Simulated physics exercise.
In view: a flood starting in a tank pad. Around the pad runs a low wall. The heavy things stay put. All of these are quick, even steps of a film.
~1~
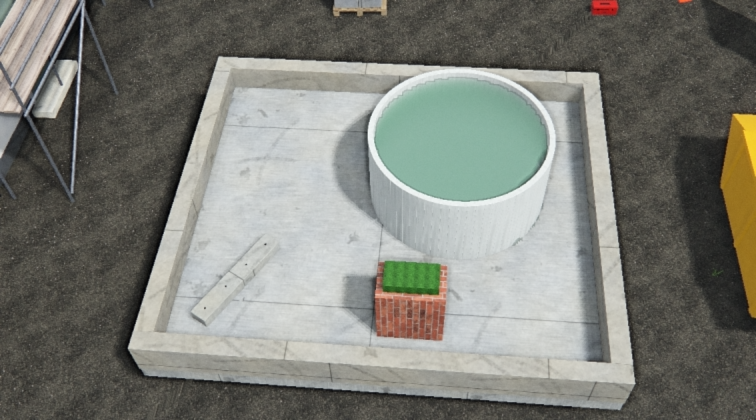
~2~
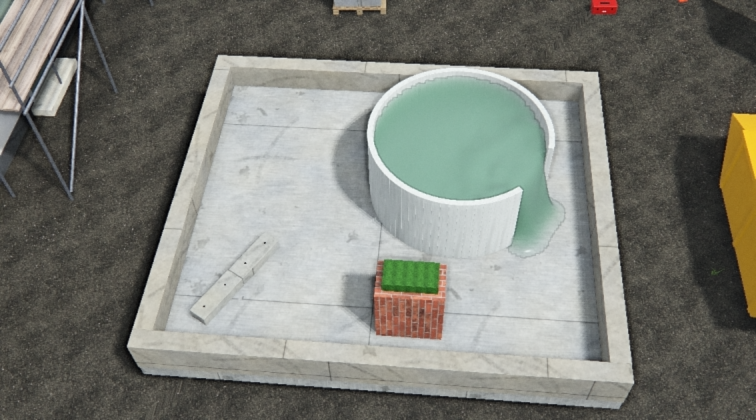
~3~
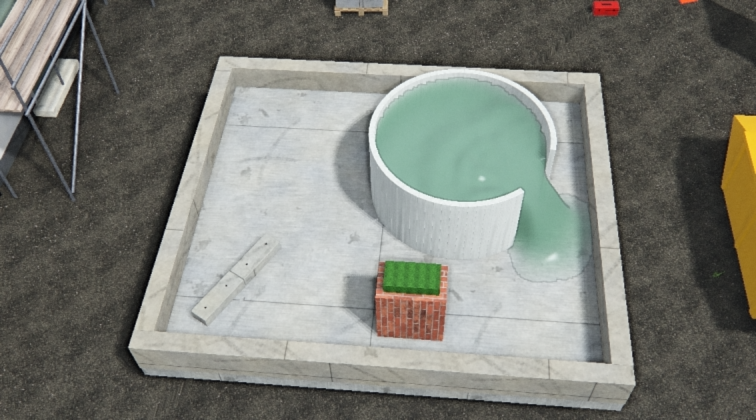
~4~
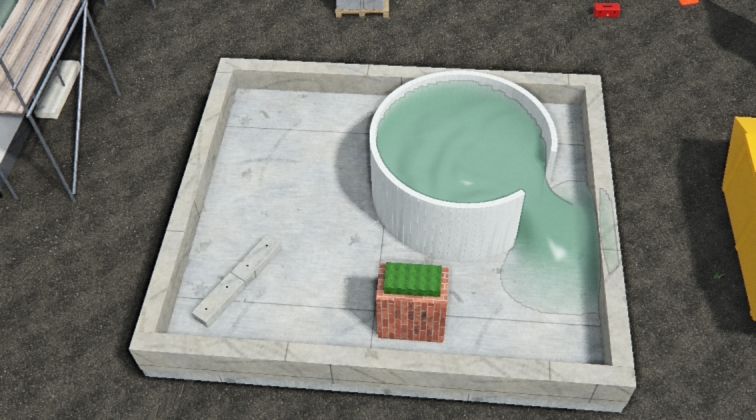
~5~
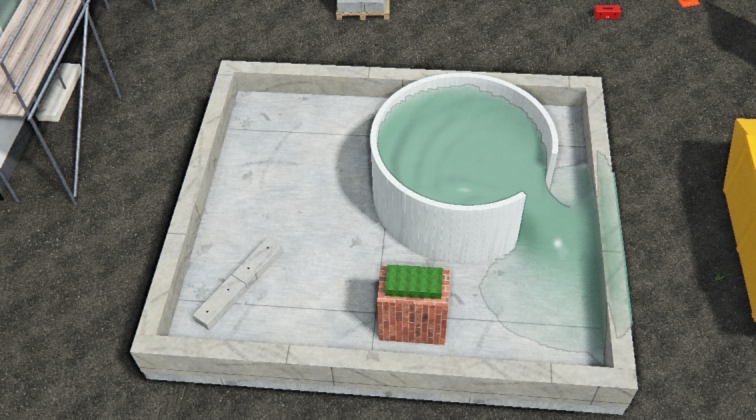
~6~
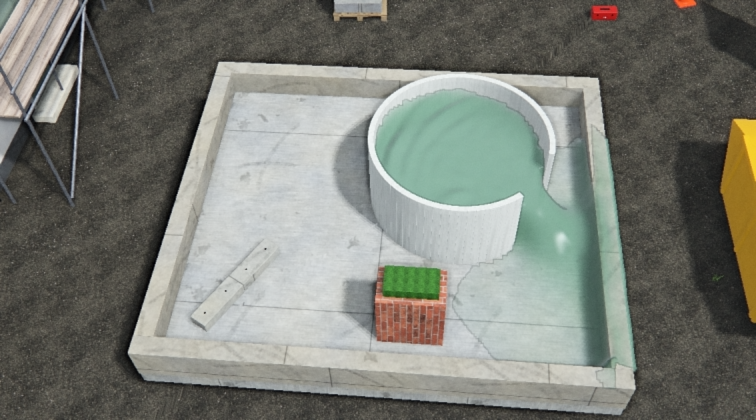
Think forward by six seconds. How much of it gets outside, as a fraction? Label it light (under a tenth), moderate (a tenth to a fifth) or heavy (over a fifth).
Moderate.
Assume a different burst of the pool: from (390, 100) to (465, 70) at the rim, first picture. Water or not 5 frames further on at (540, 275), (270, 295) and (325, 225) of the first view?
First point bare, second point bare, third point bare.
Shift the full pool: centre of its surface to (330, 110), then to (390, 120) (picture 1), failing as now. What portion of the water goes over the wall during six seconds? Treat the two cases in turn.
In turn: Around 2 and 6 per cent.
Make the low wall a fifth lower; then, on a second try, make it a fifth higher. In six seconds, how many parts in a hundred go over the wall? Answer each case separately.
Well, you'd get 24 per cent in the first case and 6 per cent in the second.
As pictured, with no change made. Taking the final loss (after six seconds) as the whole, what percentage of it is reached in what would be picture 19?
Close to 90 %.
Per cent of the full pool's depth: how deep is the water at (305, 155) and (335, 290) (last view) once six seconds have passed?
In that order: 12 and 10 per cent.
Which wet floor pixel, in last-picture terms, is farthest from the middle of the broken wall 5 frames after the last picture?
The flood front should get to about (206, 354).
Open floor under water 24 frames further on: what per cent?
The answer is around 95 per cent.
A moment on, water covers 25 % of the floor; the low wall has let 2 % over.
Next, water covers 30 % of the floor; the low wall has let 4 % over.
Then, water covers 55 % of the floor; the low wall has let 12 % over.
Later, water covers 80 % of the floor; the low wall has let 13 % over.
In the end, water covers 85 % of the floor; the low wall has let 13 % over.
